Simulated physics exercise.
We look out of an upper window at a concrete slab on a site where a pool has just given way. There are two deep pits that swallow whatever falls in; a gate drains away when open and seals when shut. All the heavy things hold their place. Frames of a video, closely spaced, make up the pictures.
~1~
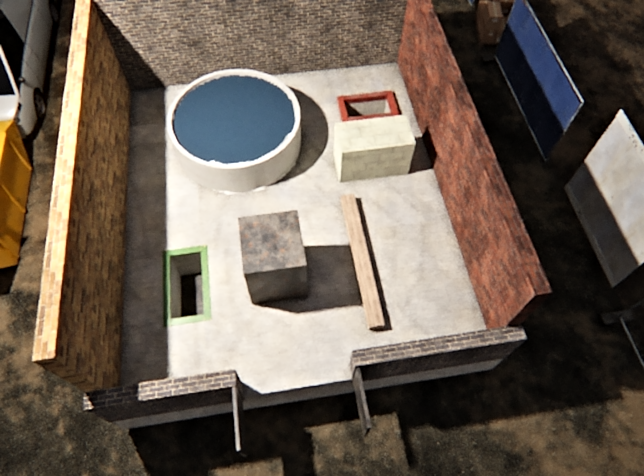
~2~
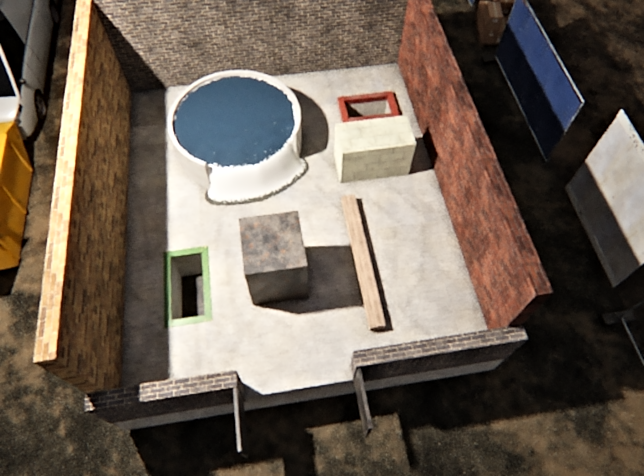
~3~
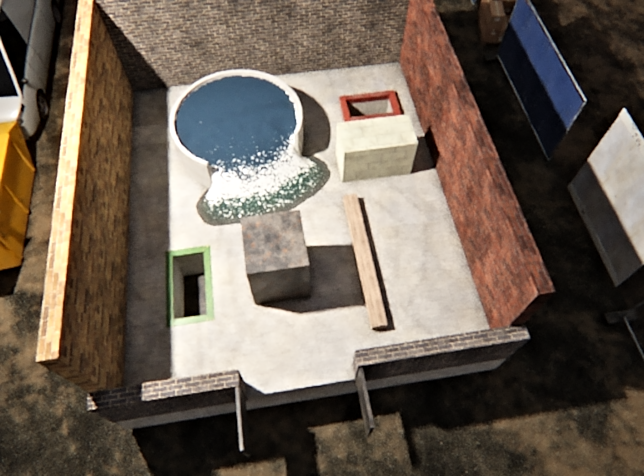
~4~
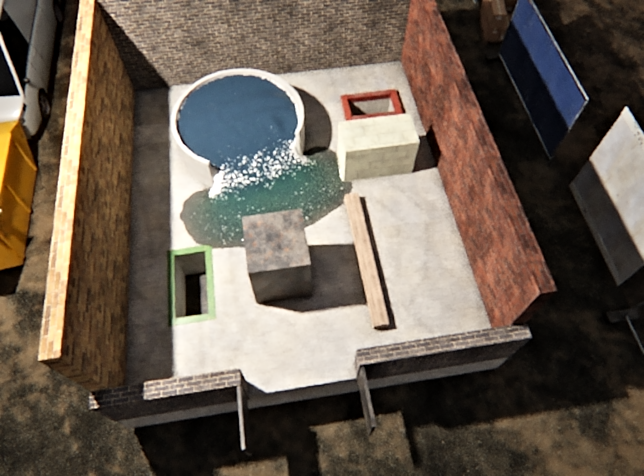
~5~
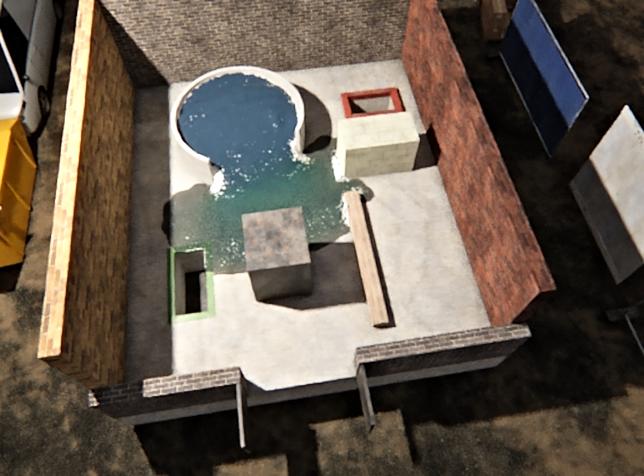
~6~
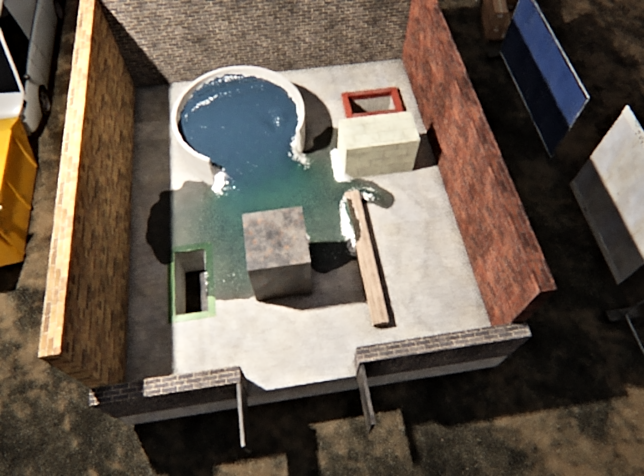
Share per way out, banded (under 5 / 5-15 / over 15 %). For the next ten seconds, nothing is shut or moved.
The gate gets in excess of fifteen per cent, the green pit gets in excess of fifteen per cent, the red pit gets shy of five per cent.
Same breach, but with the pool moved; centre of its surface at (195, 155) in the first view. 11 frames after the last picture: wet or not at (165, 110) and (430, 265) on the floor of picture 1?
First spared, then submerged.
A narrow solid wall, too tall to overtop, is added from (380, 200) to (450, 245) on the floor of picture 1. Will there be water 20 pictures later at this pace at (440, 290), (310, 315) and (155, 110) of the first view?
Same order as asked - soaked, soaked, unsoaked.
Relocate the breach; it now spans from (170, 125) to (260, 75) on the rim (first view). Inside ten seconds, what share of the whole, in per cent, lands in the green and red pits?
I'd say the green pit gets around 15 percent and the red pit around 4 percent.
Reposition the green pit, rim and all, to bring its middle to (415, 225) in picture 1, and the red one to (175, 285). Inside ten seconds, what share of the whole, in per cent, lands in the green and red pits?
My answer: Green gets 20 percent, red gets 8 percent.
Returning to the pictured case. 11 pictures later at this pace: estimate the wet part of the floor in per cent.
My estimate is roughly 60 percent.
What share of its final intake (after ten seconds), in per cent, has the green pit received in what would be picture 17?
I'd say some 30 per cent.
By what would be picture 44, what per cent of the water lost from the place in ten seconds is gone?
Around 75 percent.
A moment on, water covers 40 % of the floor; the gate 0 %, the green pit 2 %, the red pit 0 %.
Next, water covers 60 % of the floor; the gate 2 %, the green pit 8 %, the red pit 0 %.
Then, water covers 60 % of the floor; the gate 9 %, the green pit 14 %, the red pit 0 %.
Later, water covers 75 % of the floor; the gate 17 %, the green pit 21 %, the red pit 0 %.
In the end, water covers 90 % of the floor; the gate 22 %, the green pit 27 %, the red pit 0 %.
